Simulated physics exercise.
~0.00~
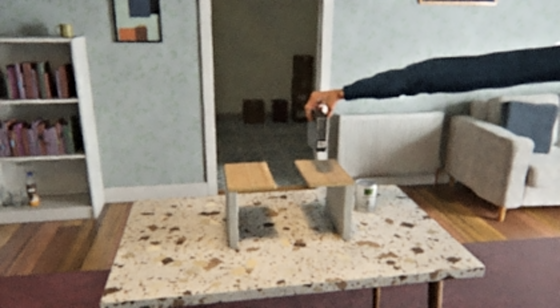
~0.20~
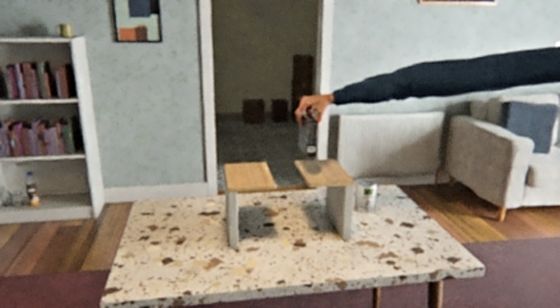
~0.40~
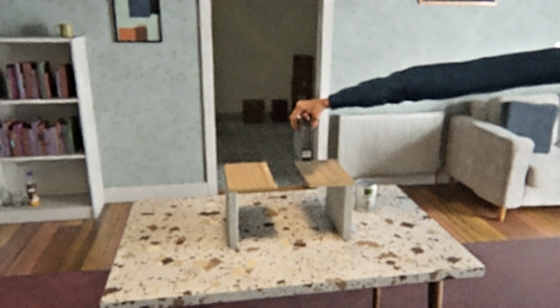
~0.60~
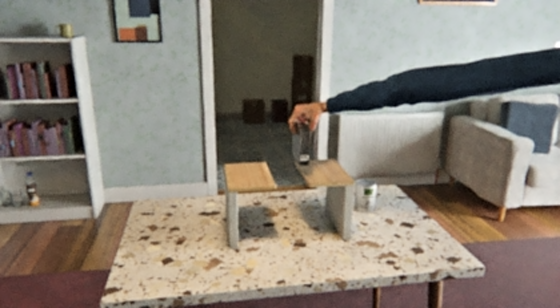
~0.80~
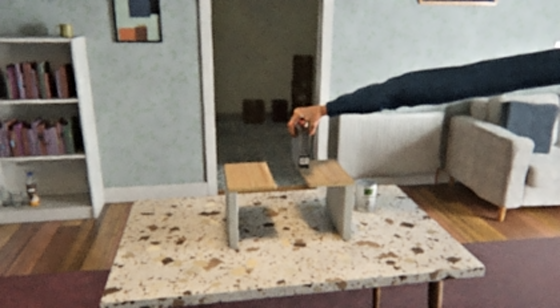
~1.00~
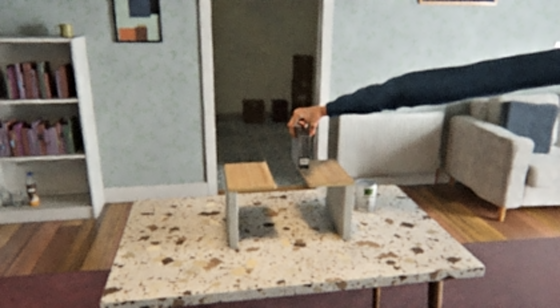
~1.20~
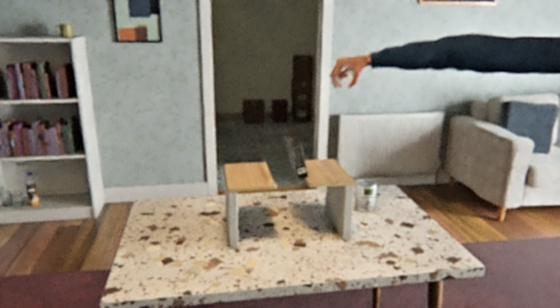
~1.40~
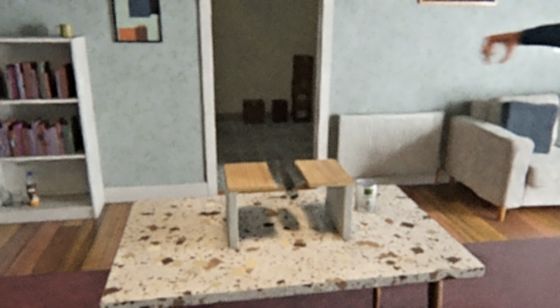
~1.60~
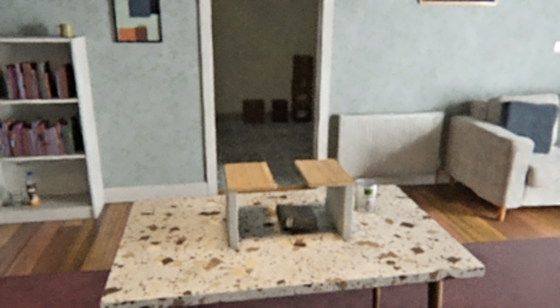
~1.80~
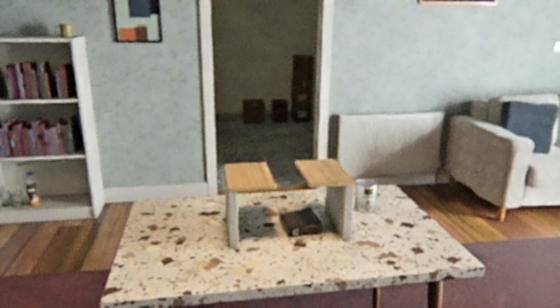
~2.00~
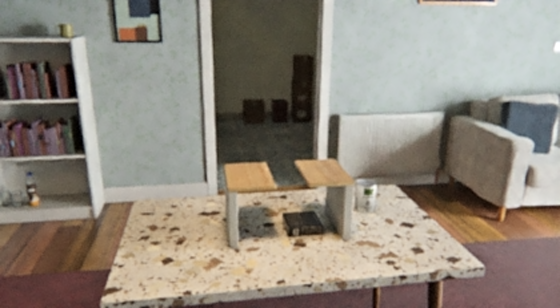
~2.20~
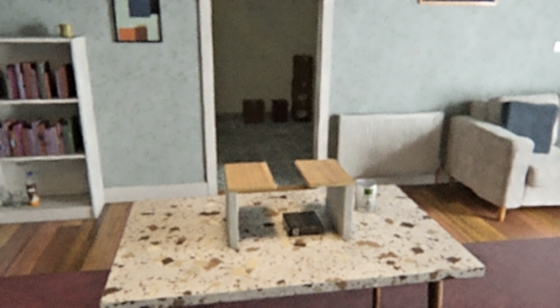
On a speckled table, a hand releases a black packet, which falls between two supports.
